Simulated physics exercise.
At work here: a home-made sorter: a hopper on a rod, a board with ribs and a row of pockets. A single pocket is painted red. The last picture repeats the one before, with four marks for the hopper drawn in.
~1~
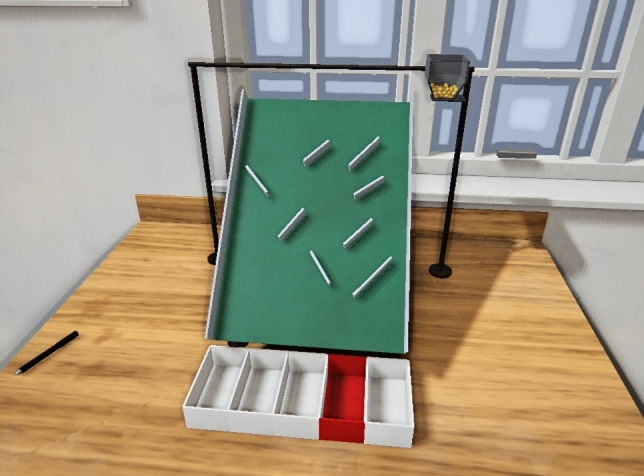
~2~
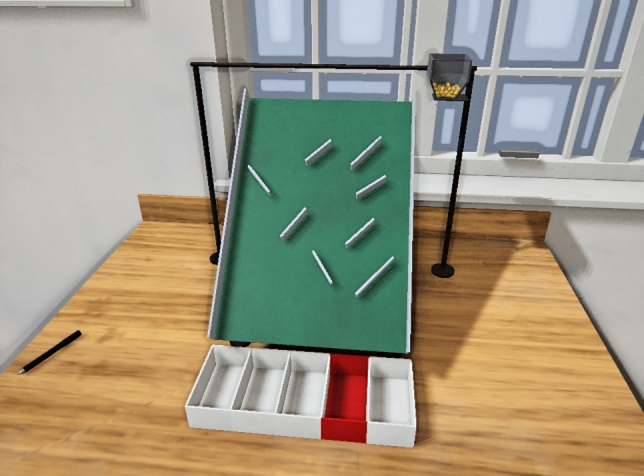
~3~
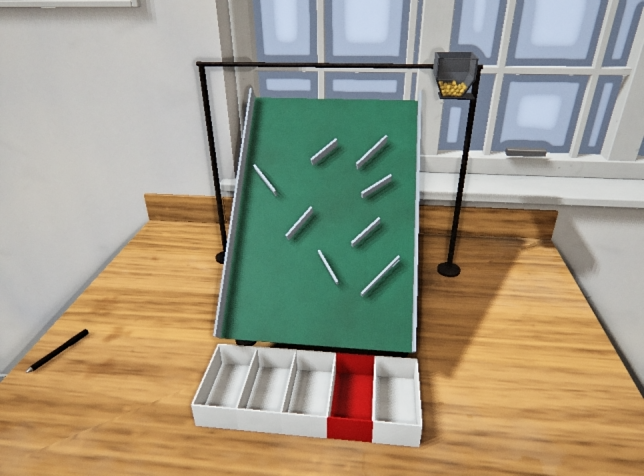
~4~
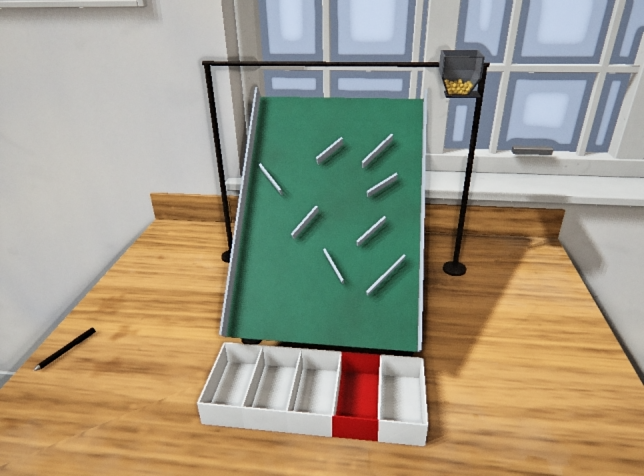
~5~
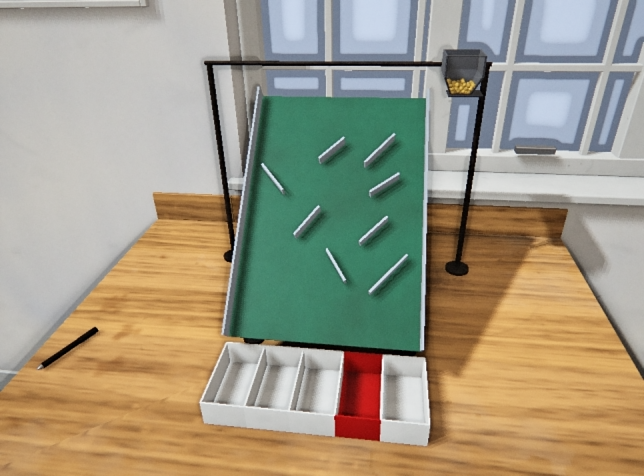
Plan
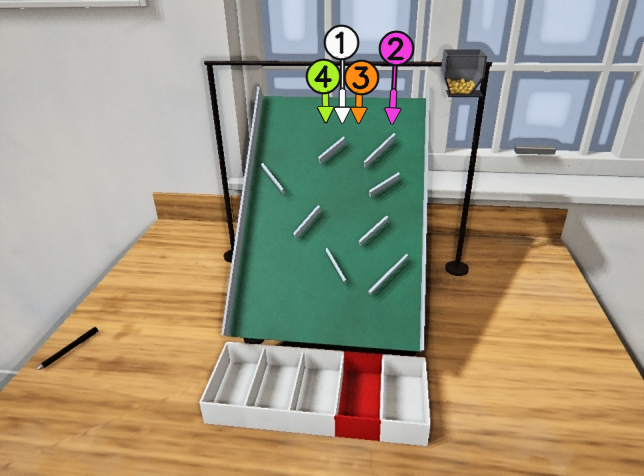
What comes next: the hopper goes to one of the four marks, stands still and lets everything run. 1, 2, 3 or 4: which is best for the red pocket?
3 is best.
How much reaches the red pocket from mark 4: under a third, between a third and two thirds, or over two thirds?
It is under a third.
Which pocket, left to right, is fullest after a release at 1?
It is the first one.
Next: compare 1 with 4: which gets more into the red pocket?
The answer is 1.
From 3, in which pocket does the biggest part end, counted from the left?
The fourth.
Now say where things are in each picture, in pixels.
Hopper at (444, 90), puffed corn balls, door shut, in the first picture.
Ribs (306, 160) to (331, 140), (351, 165) to (381, 137), (248, 166) to (269, 192), in the second picture.
Ribs (362, 193) to (391, 175), (286, 236) to (311, 207), (352, 243) to (380, 218), in the third picture.
Ribs (324, 249) to (343, 281), (367, 292) to (405, 255), in the fourth picture.
Red pocket at (357, 427), number 4 of 5 from the left, in the fifth picture.
On the marked copy, mark 1 meets the board at (342, 117); mark 2 meets the board at (392, 118); mark 3 meets the board at (358, 117); mark 4 meets the board at (325, 116).
With 1, about a quarter in the red pocket, about two thirds in other pockets, a stray few outside the box.
With 2, a small part in the red pocket, most in other pockets, a small part outside the box.
With 3, about half in the red pocket, about half in other pockets.
With 4, a stray few in the red pocket, nearly all in other pockets, a stray few outside the box.
